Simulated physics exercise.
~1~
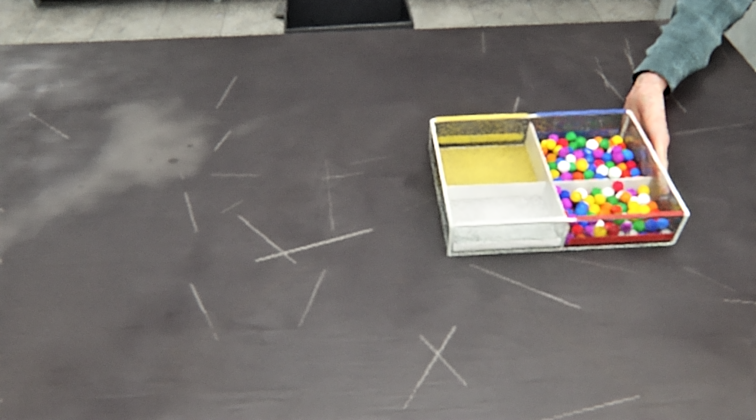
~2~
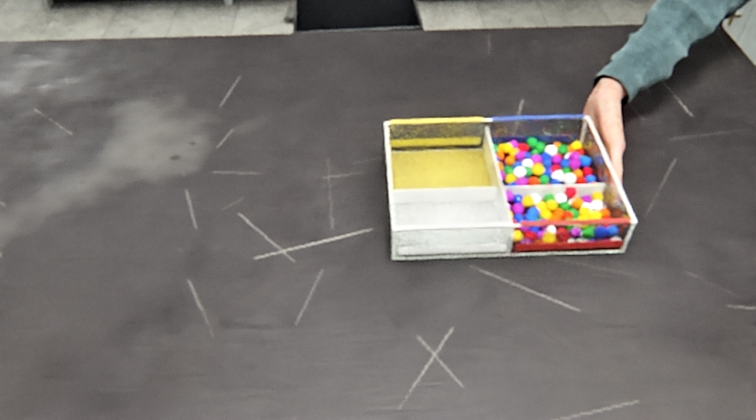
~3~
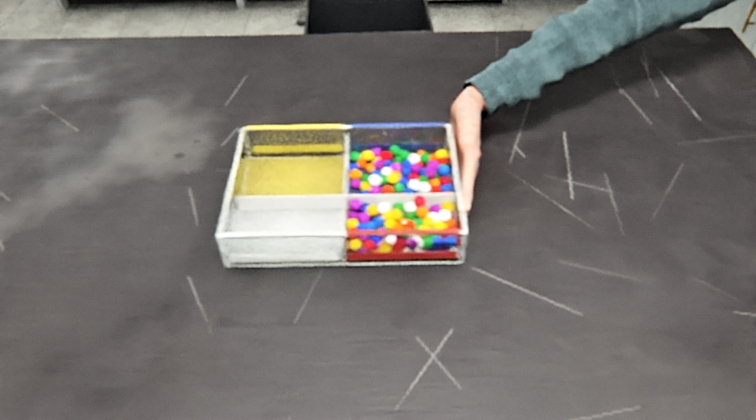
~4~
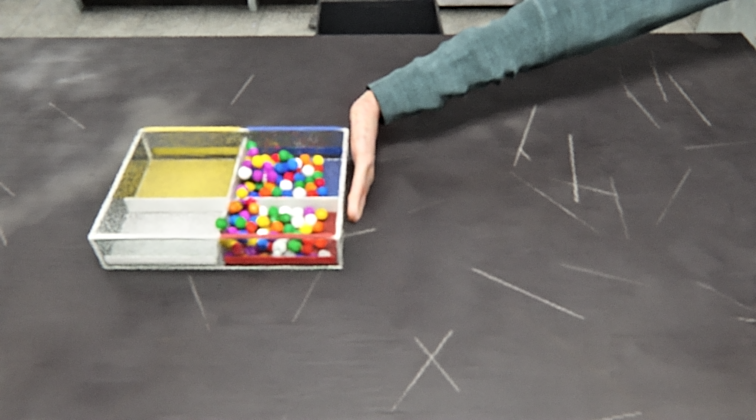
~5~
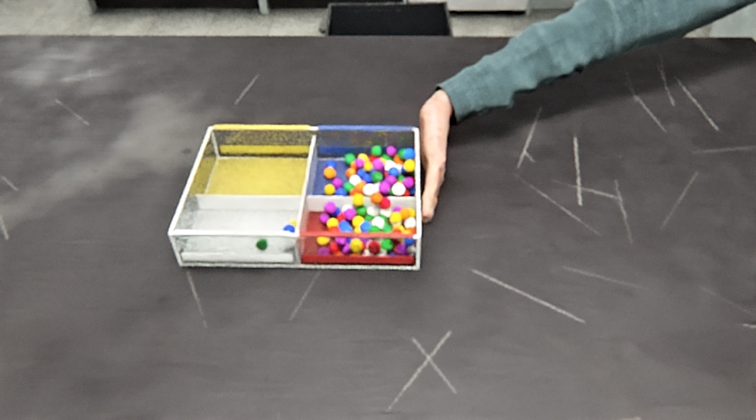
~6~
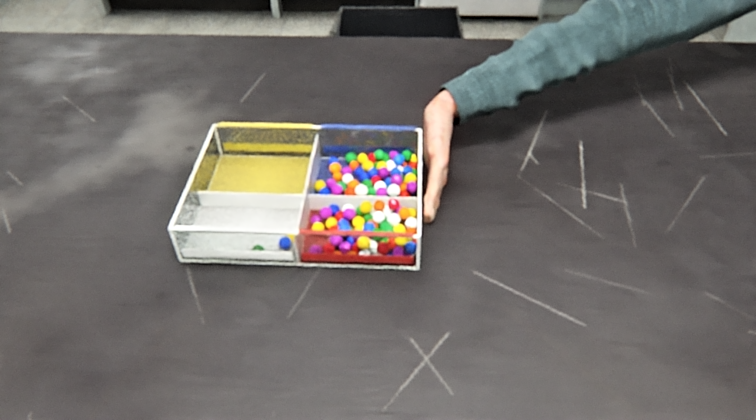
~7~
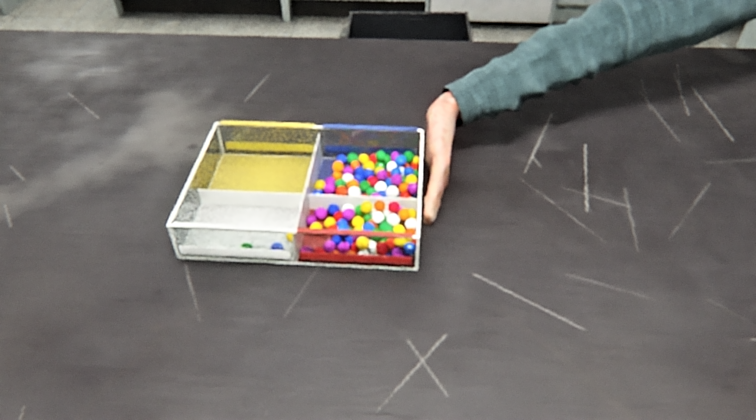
Divided tray of colourful marbles sliding left under a hand, then shifting back right and stopping, a few marbles in the clear section.
